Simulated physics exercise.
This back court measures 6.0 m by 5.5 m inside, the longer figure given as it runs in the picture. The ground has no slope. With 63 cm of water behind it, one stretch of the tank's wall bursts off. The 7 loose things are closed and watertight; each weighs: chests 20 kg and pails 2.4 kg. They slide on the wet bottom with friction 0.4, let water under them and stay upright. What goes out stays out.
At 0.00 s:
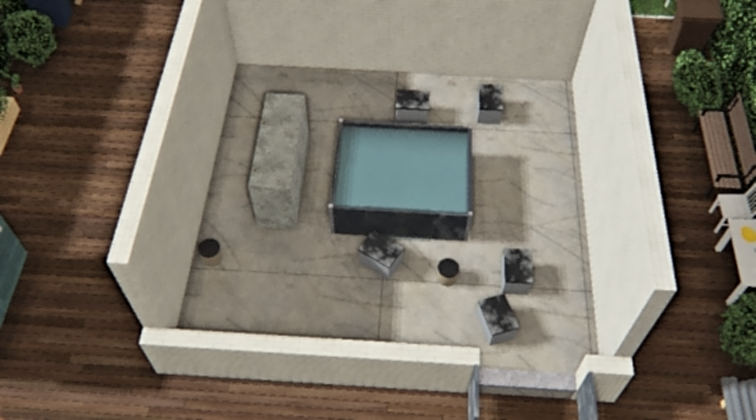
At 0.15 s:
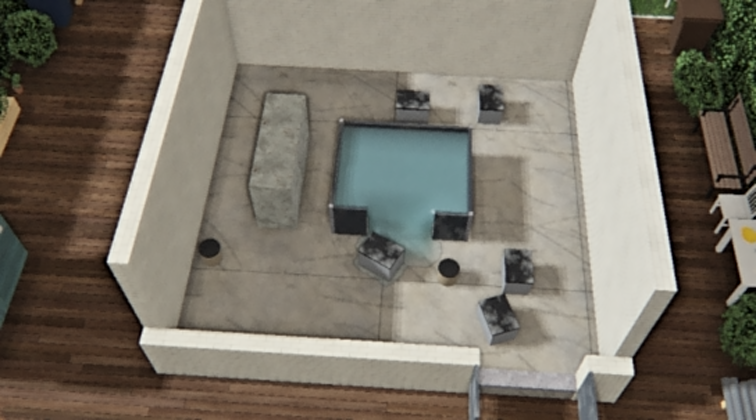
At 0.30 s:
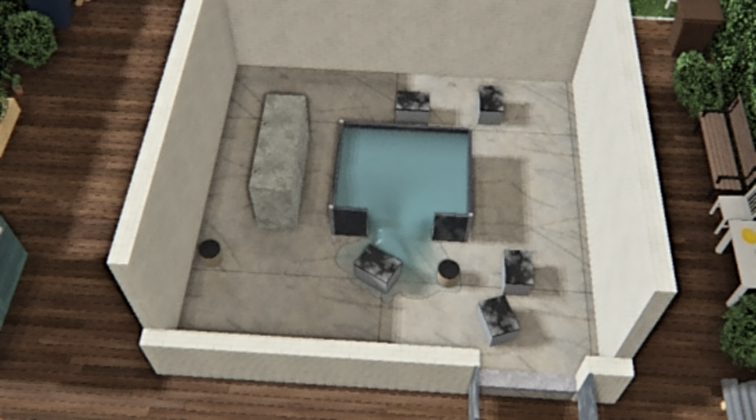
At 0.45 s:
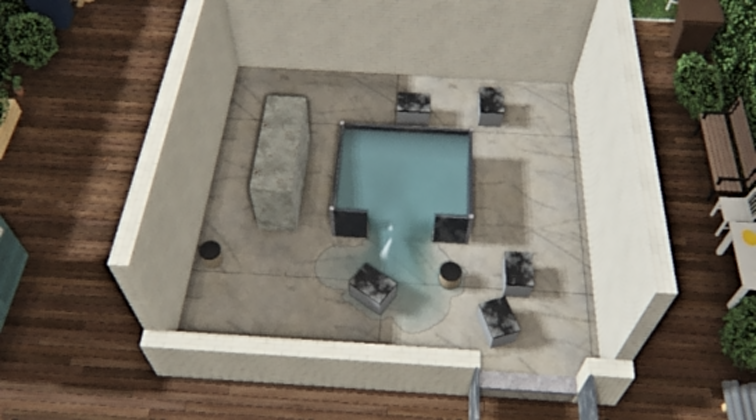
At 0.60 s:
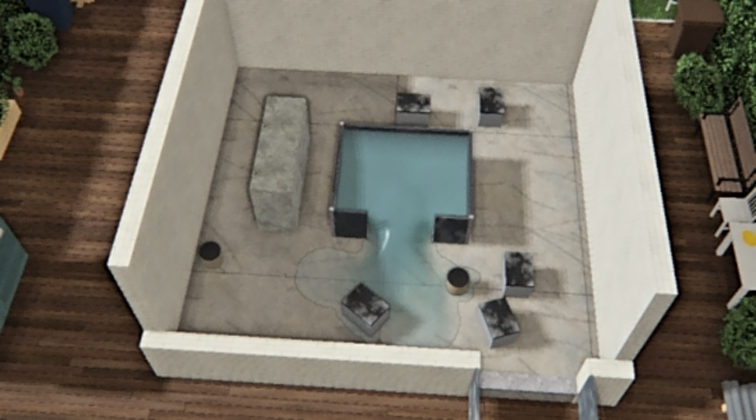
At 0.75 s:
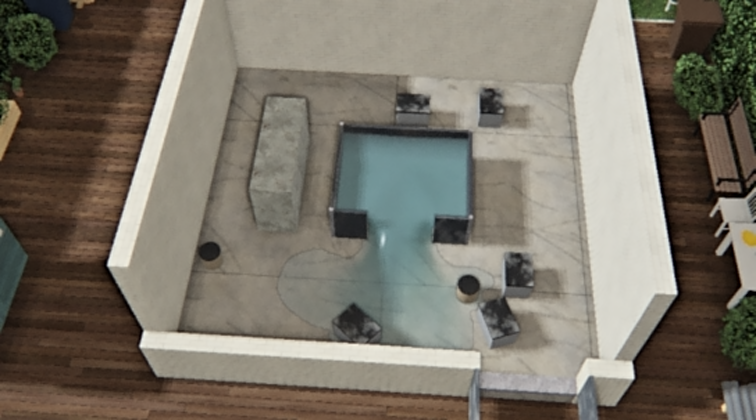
Water pours through a gap in the tank's front wall, pushing a chest and then a pail across the courtyard.
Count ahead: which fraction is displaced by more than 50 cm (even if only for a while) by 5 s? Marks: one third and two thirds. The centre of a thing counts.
It is between one and two thirds.
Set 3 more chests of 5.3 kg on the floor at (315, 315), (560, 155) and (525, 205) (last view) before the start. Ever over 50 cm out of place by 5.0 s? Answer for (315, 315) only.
Answer: More.
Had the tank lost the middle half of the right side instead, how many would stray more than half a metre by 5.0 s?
In that case 0 of them.
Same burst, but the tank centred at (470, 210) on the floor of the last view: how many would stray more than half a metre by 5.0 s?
In that case 3 of them.
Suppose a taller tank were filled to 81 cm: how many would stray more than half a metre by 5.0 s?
In that case 4 of them.
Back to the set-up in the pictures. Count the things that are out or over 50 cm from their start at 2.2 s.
By then 3.
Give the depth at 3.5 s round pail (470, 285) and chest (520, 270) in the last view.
Roughly 7 and 3 cm.
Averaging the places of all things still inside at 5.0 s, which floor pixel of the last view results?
Around (432, 198).
After 1.1 s 2 of 7 are over 50 cm from their spots; 0 afloat.
After 2.2 s 3 of 7 are over 50 cm from their spots; 1 afloat.
After 3.5 s 4 of 7 are over 50 cm from their spots; 2 afloat.
After 5.0 s 4 of 7 are over 50 cm from their spots, and 4 have been at some point; 2 afloat.
